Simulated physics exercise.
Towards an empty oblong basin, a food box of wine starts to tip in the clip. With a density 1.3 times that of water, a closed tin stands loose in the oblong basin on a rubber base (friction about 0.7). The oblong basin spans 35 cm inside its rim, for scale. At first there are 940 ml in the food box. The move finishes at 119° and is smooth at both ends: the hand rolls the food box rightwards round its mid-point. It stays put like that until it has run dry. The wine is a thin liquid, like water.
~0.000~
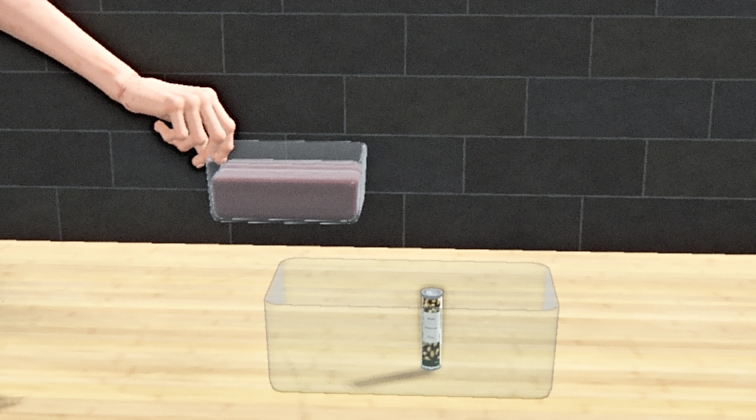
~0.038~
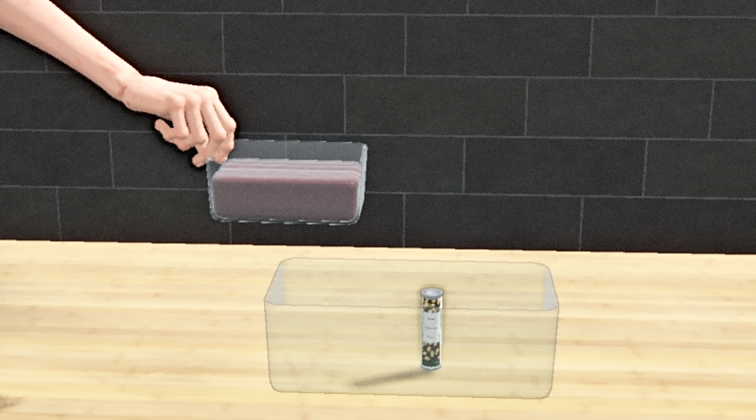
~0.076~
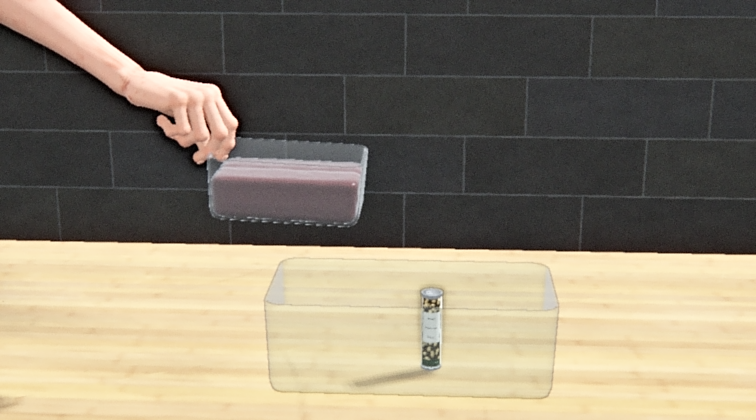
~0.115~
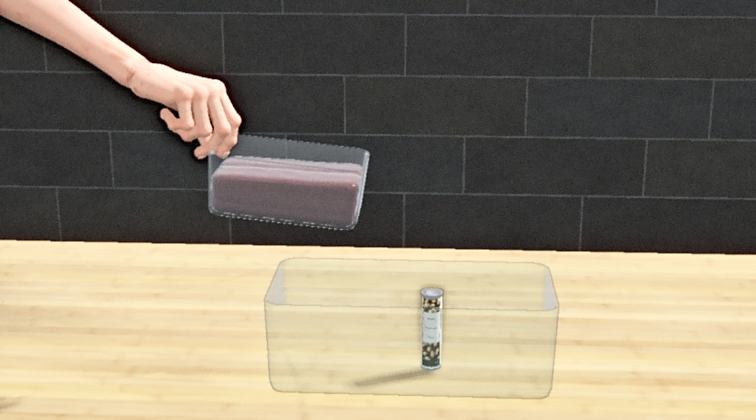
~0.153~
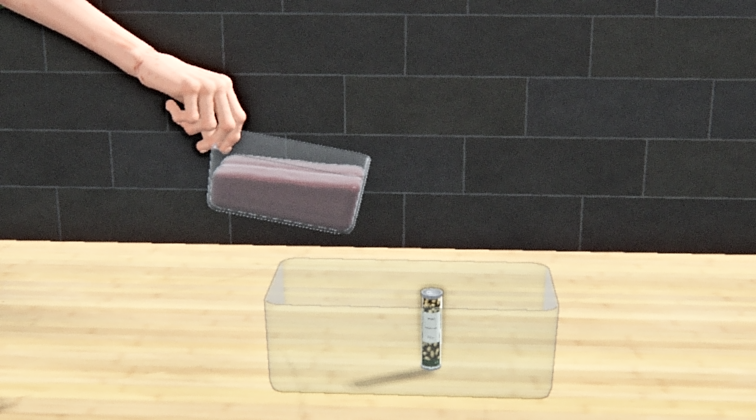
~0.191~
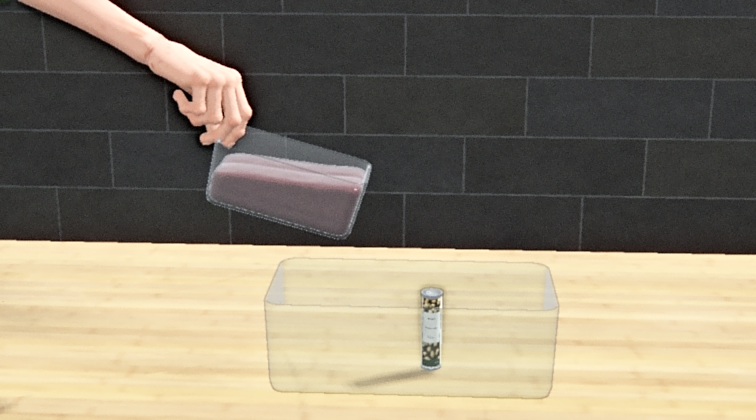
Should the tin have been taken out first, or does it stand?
I reckon it can't hold on.
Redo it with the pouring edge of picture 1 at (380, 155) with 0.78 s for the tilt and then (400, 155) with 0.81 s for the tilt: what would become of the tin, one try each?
First it goes over; then it keeps standing.
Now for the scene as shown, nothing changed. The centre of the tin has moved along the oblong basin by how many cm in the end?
Around 8.0 cm.
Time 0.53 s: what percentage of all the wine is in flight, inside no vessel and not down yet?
At that moment, about 44 percent.
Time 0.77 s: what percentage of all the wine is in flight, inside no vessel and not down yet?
I'd put it at about 3 per cent of the liquid.
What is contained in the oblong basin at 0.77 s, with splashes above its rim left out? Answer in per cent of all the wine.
Near 96 in a hundred.
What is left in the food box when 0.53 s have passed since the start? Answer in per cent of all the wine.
Roughly 24 percent.
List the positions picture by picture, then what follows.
Tilt 0°; pouring edge (363, 155); surface from (218, 169) to (362, 171); the oblong basin's rim runs from (273, 281) to (553, 287); the tin's top is at (432, 296), in the first picture.
Tilt 1°; pouring edge (363, 156); surface from (218, 168) to (362, 171), in the second picture.
Tilt 3°; pouring edge (364, 158); surface from (218, 167) to (362, 172), in the third picture.
Tilt 6°; pouring edge (366, 163); surface from (219, 166) to (362, 174), in the fourth picture.
Tilt 10°; pouring edge (367, 168); surface from (219, 165) to (363, 176), in the fifth picture.
Tilt 16°; pouring edge (368, 176); surface from (219, 163) to (365, 178), in the sixth picture.
By 0.53 s the tilt is 87° and 24 per cent is still to pour; the tin stands where it began.
By 0.77 s the tilt is 118° and 1 per cent is still to pour; the tin leans 23°.
By 1.03 s the tilt is 119° and 0 per cent is still to pour; the tin lies on its side.
By 1.31 s the tilt is 119° and 0 per cent is still to pour; the tin lies on its side.
At rest the tin lies on its side.
